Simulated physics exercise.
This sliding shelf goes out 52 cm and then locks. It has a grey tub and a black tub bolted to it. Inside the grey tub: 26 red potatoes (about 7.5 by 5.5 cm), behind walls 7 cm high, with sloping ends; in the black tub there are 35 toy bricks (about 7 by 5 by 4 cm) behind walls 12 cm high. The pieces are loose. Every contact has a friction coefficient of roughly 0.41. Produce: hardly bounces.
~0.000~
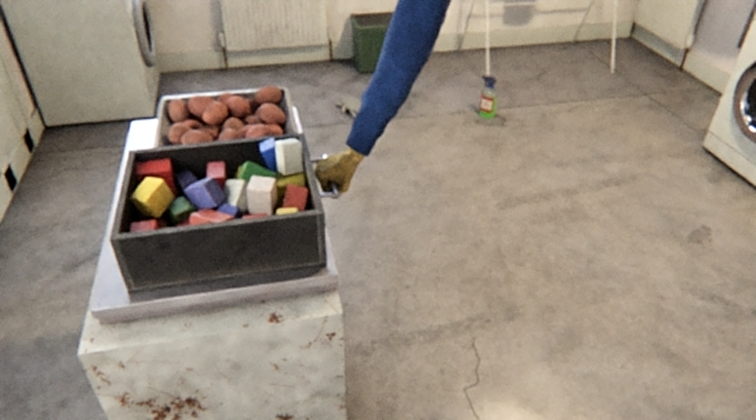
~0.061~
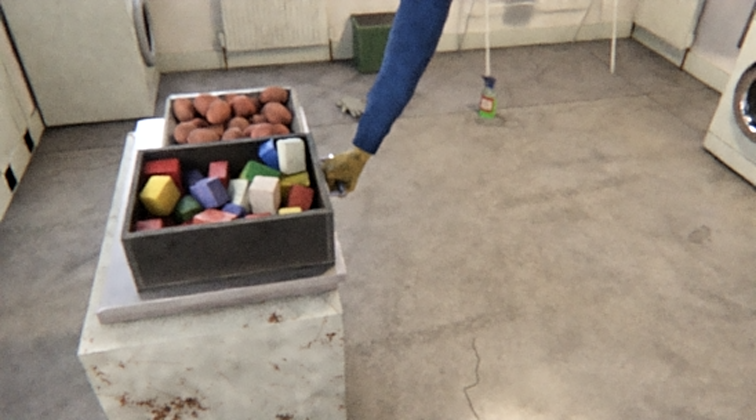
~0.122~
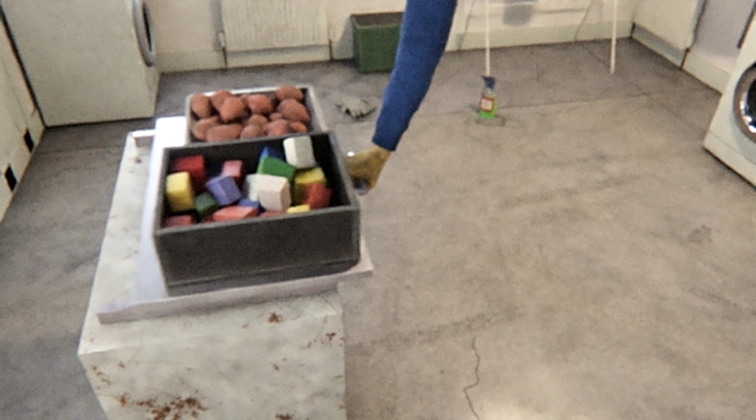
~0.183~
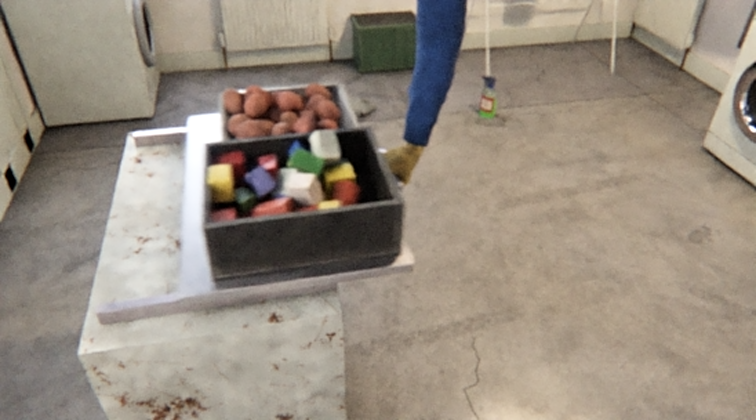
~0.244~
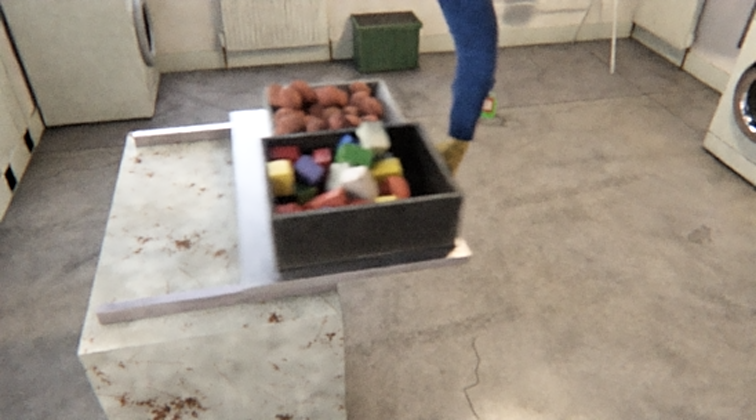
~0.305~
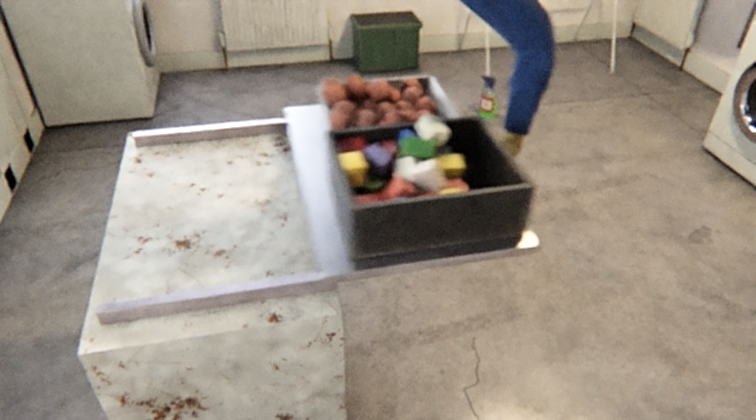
In a grey-floored laundry room with white machines at both sides, a still, raised view looks down on a rust-flecked, pale stand at the left. On it, a light tray carries a black tub of multicoloured toy bricks in front of another tub of red potatoes. A blue-sleeved arm with a tan glove pulls the loaded tray rightward, slowly then faster, uncovering the stand's top.
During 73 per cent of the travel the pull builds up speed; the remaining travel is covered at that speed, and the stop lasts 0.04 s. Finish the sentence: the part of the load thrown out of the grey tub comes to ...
... more than one in six pieces.
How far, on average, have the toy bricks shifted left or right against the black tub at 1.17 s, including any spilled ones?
About 8 cm to the right.
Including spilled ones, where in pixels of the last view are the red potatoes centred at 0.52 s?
Somewhere around pixel (456, 91).
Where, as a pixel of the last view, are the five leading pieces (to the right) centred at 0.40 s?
I'd say near (503, 115).
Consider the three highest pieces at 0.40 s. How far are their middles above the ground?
I'd guess about 96 cm.
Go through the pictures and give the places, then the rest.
In the first picture (places track the rim corner closest to us here), grey tub (its farthest corner) (285, 88); black tub (118, 236); 0 cm pulled; all still inside.
In the second picture, grey tub (291, 87); black tub (128, 235); 2 cm pulled.
In the third picture, grey tub (309, 86); black tub (159, 231); 7 cm pulled.
In the fourth picture, grey tub (339, 83); black tub (208, 225); 16 cm pulled.
In the fifth picture, grey tub (380, 80); black tub (276, 217); 28 cm pulled.
In the sixth picture, grey tub (430, 76); black tub (357, 206); 44 cm pulled; all still inside.
After 0.32 s, the runners reach their end.
After 0.40 s, the grey tub has all 26 and the black tub has all 35.
After 0.52 s, the grey tub is down by 7 of 26 and the black tub is down by 1 of 35.
After 0.74 s, the grey tub is down by 11 of 26 and the black tub is down by 2 of 35.
When it is over (at 1.17 s), the grey tub is down by 11 of 26 and the black tub is down by 2 of 35. Asked share, 11 of 26, 42 per cent.
